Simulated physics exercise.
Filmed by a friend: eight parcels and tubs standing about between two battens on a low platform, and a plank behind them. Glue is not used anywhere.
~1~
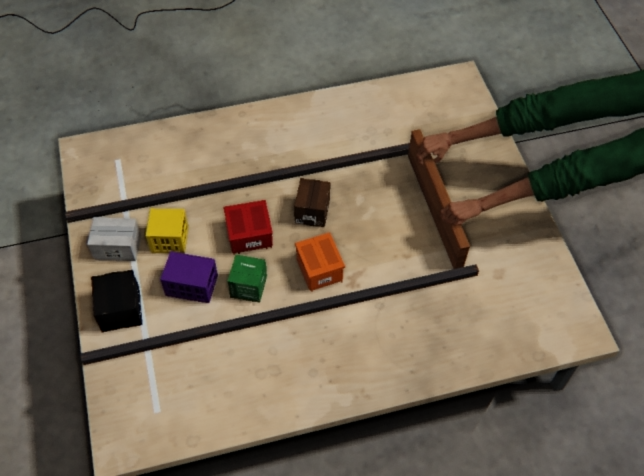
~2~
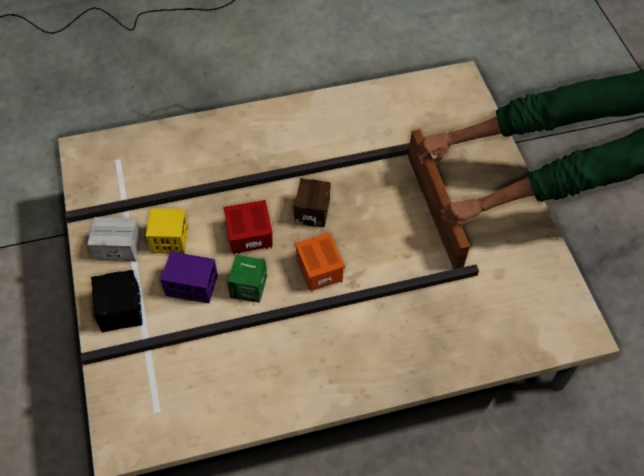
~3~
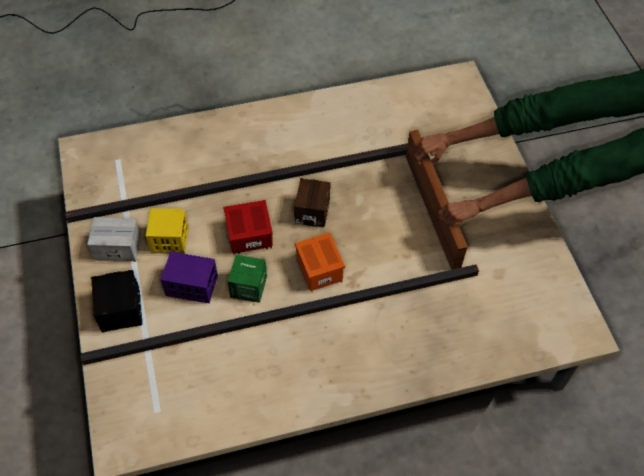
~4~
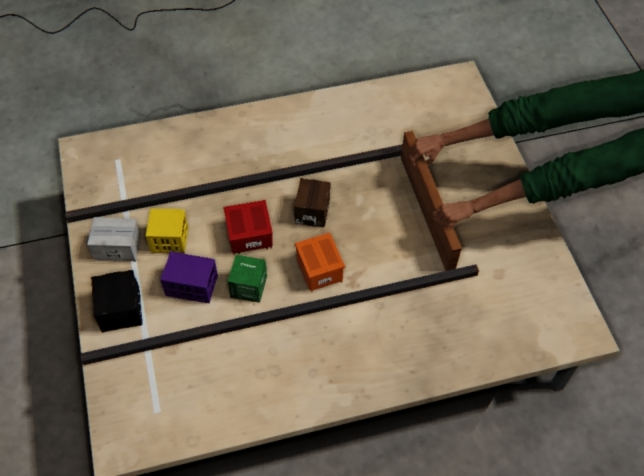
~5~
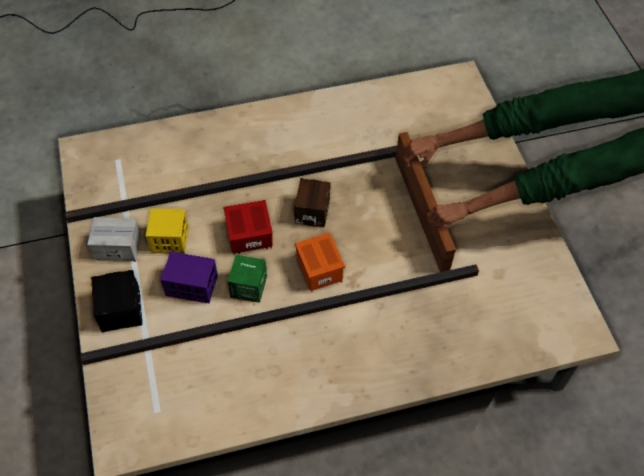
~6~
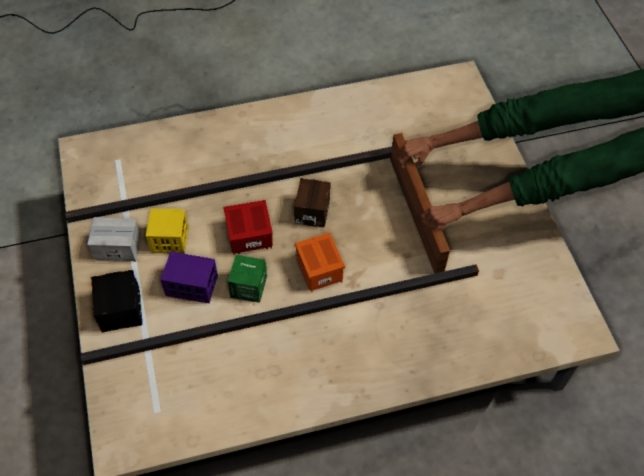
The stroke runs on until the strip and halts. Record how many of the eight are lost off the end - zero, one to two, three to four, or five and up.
Just three or four drop.
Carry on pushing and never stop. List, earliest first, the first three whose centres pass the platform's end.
White box, then black box, then yellow crate.
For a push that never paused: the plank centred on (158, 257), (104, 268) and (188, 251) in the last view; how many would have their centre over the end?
3, 6 and 1.
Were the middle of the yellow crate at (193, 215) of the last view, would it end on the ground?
Lab note: From that start it stays aboard.
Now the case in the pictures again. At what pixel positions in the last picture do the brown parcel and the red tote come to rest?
Roughly (114, 248), and the other roughly (77, 261).
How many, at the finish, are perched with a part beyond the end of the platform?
The count would be 2.
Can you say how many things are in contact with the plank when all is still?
It ends up touching 2.
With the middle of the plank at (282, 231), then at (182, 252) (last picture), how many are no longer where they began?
So far 4, and 8 at the second.
Soon after, none off yet; black box at rest near (117, 301); white box at rest near (115, 240); yellow crate at rest near (168, 231).
In the end, the number that fall off is three or four; gone, purple crate, yellow crate, white box and black box.
